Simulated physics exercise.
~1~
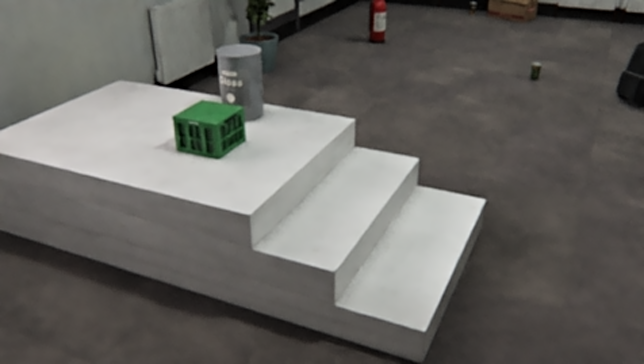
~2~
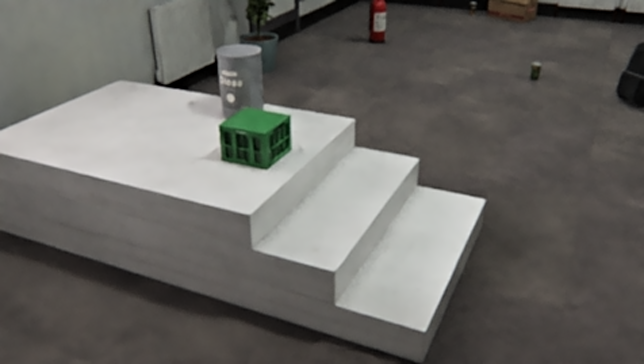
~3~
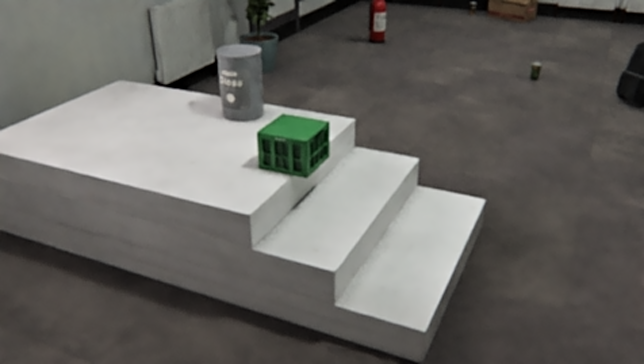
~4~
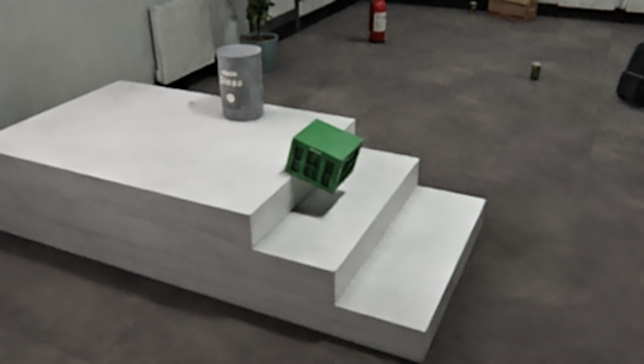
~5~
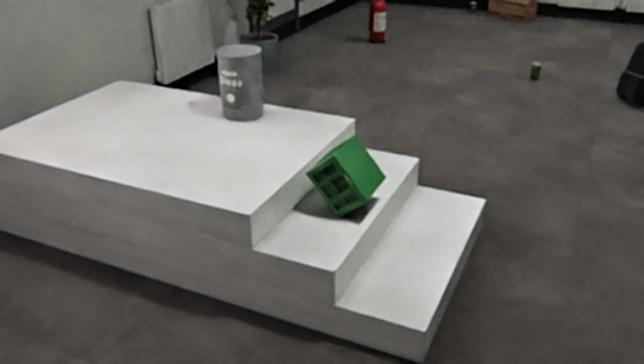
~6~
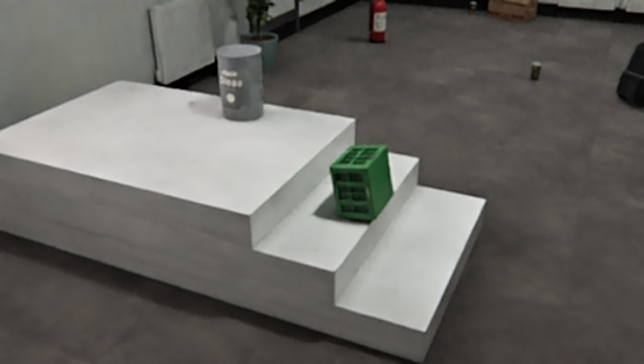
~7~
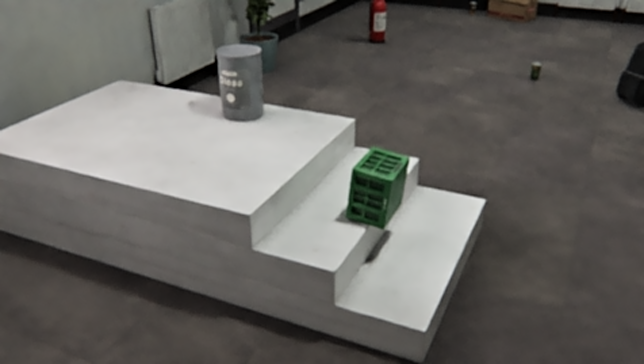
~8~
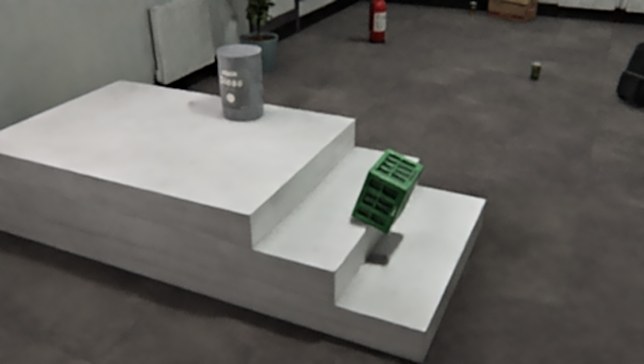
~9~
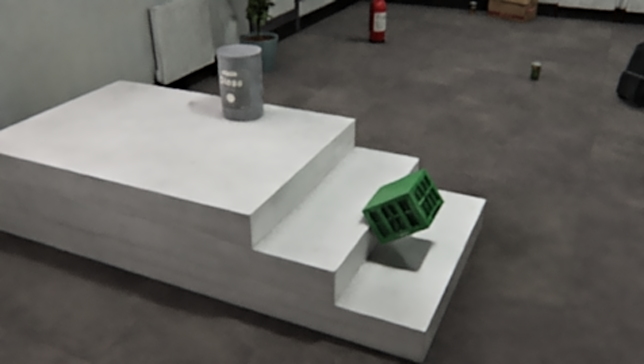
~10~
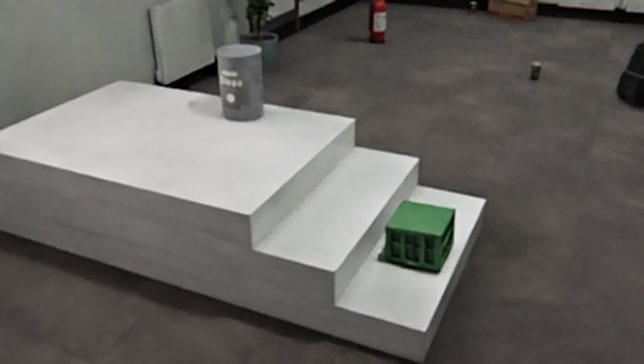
A low white platform with steps going down to the right stands on a dark grey floor, seen from above at an angle by a still camera. A green crate sits on the top beside a grey pail, with a red extinguisher and a potted plant in the background. The crate slides right to the top edge and tips over it, tumbling onto the step below. It keeps rolling forward, tips over the next edge and drops again. It ends upside down on the lowest step, while the pail stays in place.
